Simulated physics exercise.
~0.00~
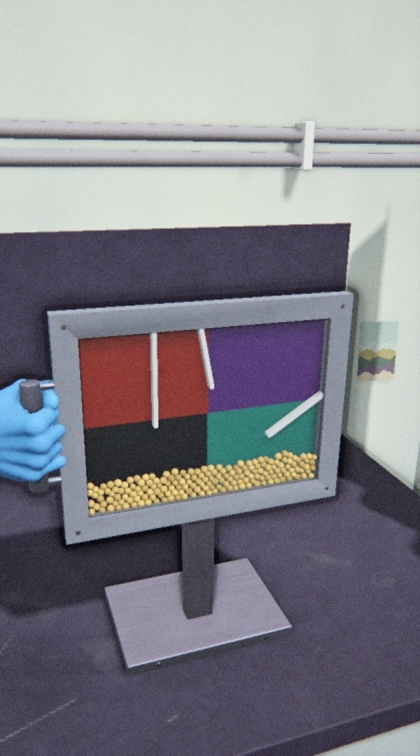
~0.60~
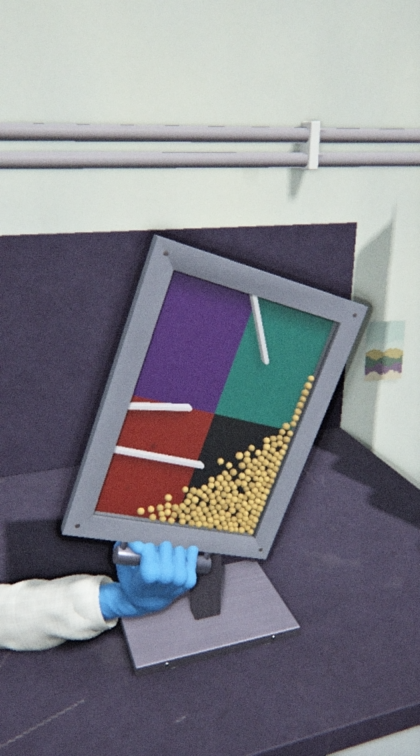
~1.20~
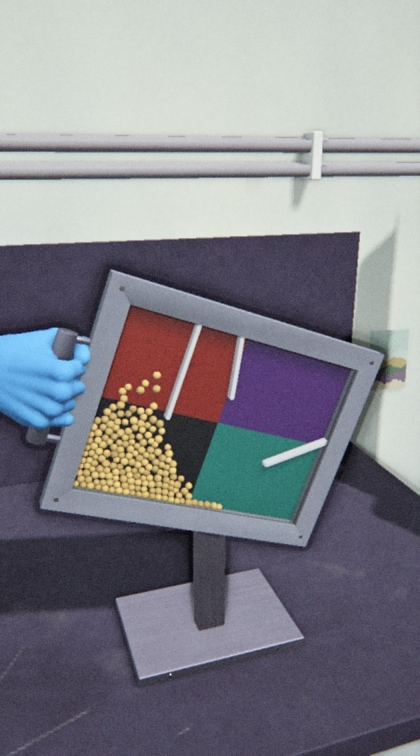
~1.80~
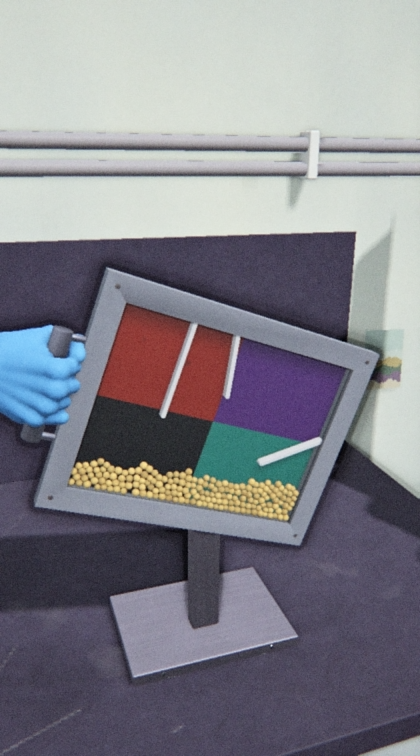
A gloved hand tips the framed box anticlockwise, then swings it back, and beads spread along the bottom.
